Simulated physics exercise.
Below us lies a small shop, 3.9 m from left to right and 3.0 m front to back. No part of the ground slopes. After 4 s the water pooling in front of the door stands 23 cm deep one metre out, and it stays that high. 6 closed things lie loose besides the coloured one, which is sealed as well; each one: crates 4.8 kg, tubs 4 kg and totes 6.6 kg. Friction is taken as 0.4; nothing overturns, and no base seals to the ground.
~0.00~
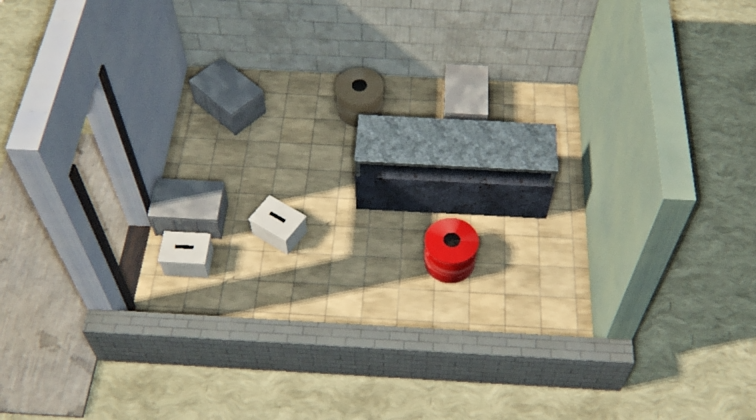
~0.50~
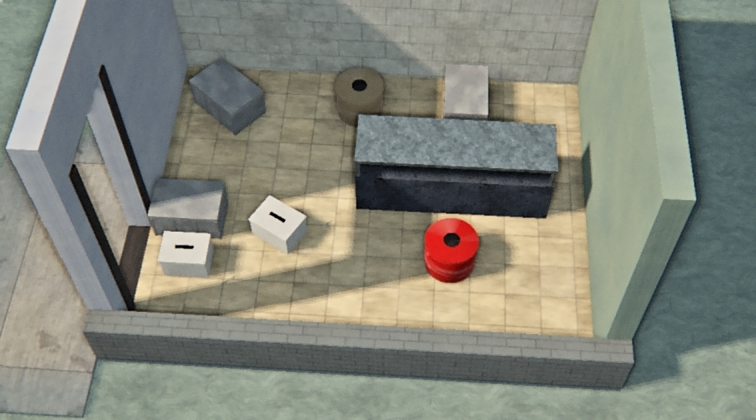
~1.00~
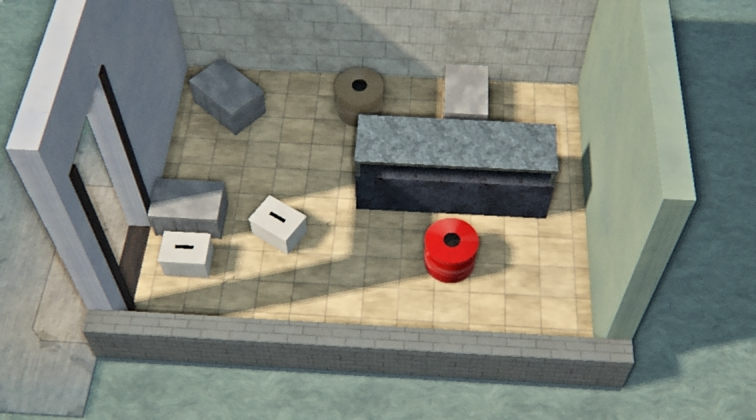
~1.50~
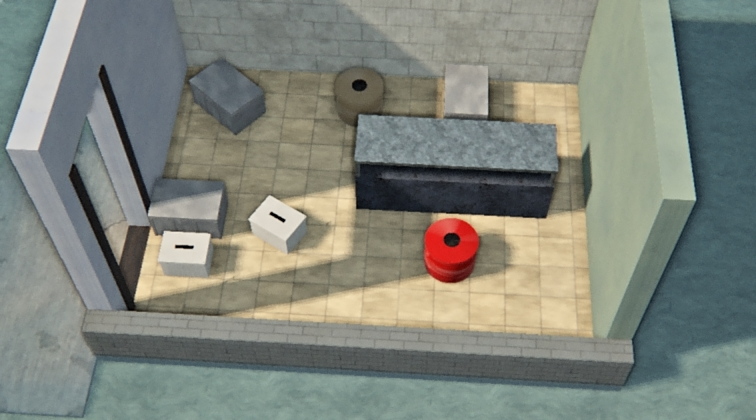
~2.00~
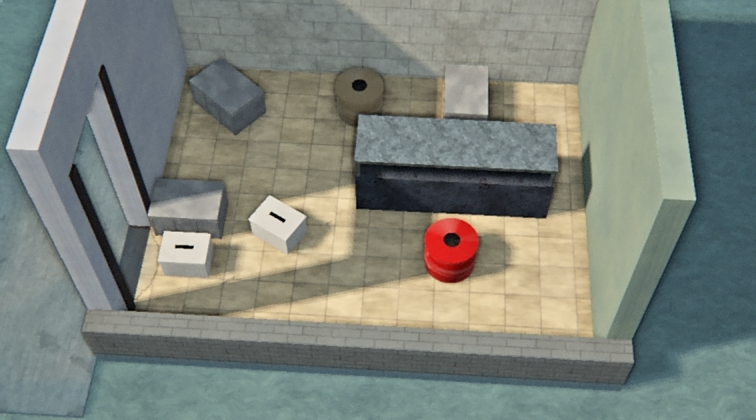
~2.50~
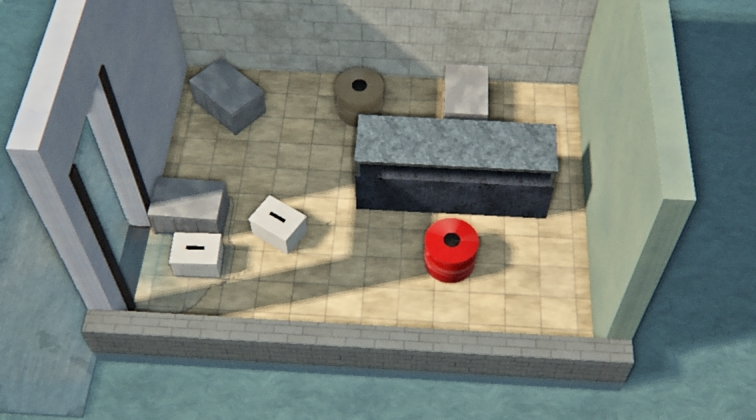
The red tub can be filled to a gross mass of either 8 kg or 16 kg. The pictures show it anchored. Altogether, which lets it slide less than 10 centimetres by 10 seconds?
Neither filling is enough.
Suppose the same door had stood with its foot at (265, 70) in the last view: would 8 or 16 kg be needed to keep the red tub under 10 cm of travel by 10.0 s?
There both choices fail.
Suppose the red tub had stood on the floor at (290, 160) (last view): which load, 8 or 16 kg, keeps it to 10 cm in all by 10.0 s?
Outcome - success with heavier only.
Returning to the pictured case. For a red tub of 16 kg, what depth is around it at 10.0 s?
Close to 13 cm deep.
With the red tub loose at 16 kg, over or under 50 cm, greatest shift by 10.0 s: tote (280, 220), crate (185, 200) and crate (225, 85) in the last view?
Exceeds it; exceeds it; falls short.
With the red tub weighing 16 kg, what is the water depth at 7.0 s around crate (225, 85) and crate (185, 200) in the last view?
Roughly 2 and 1 cm.
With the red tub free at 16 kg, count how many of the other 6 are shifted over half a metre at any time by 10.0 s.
By my tally, 5.
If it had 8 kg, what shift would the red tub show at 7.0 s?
I'd put it at roughly 100 cm.
After 3.5 s the red tub would be 0 cm from its start with 8 kg and 0 cm from its start with 16 kg; 0 cm of water round it then.
After 4.5 s the red tub would be 0 cm from its start with 8 kg and 0 cm from its start with 16 kg; 0 cm of water round it then.
After 7.0 s the red tub would be 102 cm from its start with 8 kg and 24 cm from its start with 16 kg; 7 cm of water round it then.
After 10.0 s the red tub would be 102 cm from its start with 8 kg and 24 cm from its start with 16 kg; 13 cm of water round it then.
